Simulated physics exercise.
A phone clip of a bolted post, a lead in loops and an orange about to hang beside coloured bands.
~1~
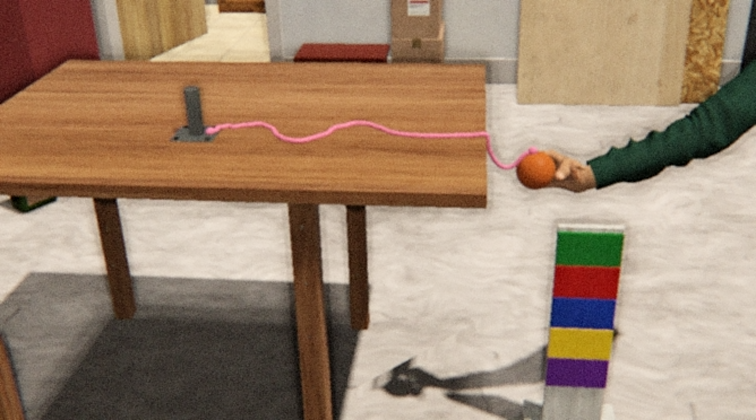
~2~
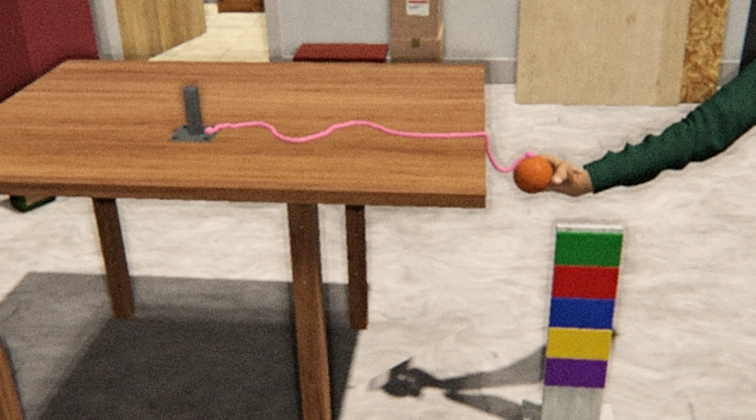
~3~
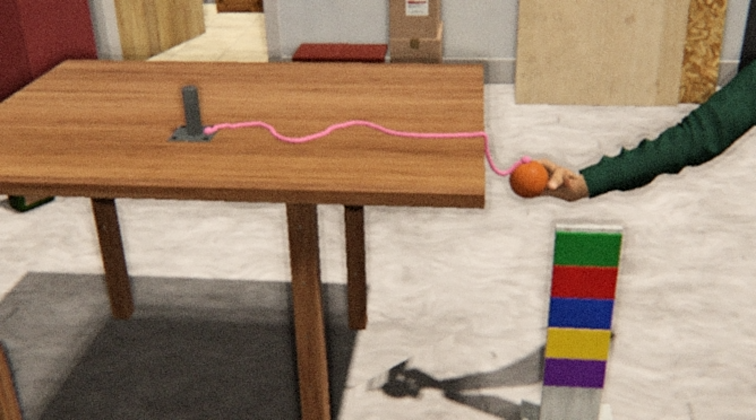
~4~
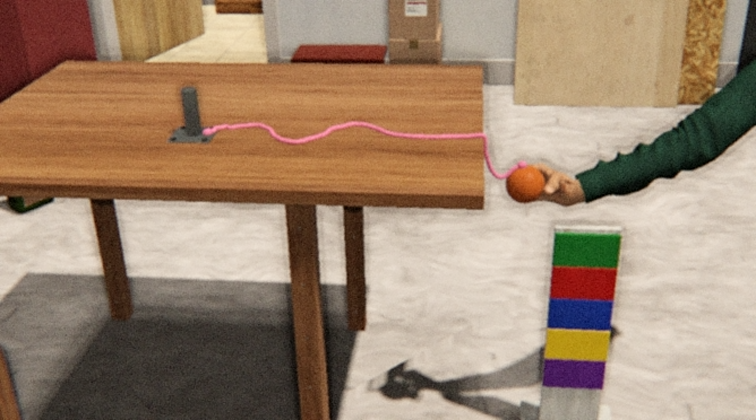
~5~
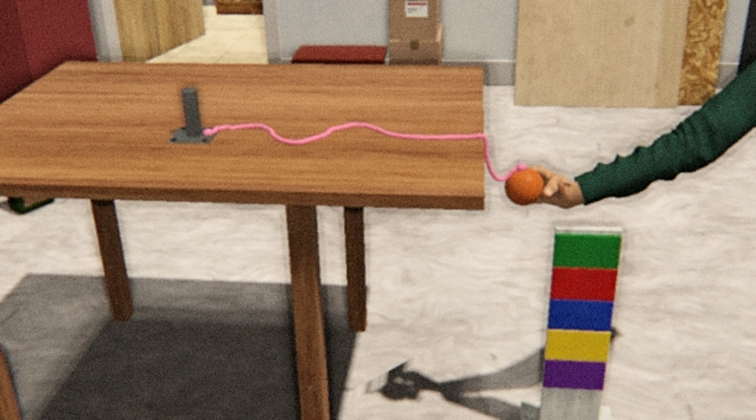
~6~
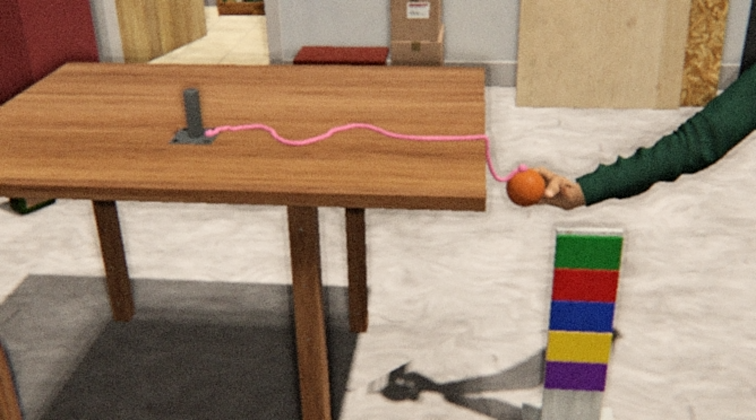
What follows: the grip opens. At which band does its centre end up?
The lead holds its middle at red.
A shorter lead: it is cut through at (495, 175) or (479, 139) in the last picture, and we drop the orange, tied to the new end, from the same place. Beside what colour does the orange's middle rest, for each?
Taking them in turn: Green; above them all.
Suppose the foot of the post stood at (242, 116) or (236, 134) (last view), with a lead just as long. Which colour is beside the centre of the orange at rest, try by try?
In that order: Blue; blue.
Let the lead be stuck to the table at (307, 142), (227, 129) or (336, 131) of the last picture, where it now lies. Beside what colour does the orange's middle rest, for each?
Taking them in turn: Green; red; green.
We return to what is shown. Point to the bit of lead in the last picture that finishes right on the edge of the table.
Near (415, 139).
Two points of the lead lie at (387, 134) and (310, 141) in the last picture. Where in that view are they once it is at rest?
The first at (456, 136), the second at (351, 136).
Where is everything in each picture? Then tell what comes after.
The first frame shows orange (535, 171); green (590, 251); red (586, 283); blue (583, 315); yellow (580, 345); purple (577, 374).
The second frame shows orange (533, 174); lead through (238, 126) (282, 139) (339, 127) (403, 135) (477, 135).
The third frame shows orange (529, 179).
The fourth frame shows orange (525, 184); lead through (236, 127) (281, 140) (337, 128) (401, 136) (475, 137).
The fifth frame shows orange (524, 187).
The sixth frame shows orange (525, 188); lead through (238, 129) (283, 141) (339, 130) (403, 138) (477, 139).
Soon after, orange near (453, 277); level with red.
Then, orange near (487, 285); level with red.
At rest, orange near (488, 287); level with red. At red.
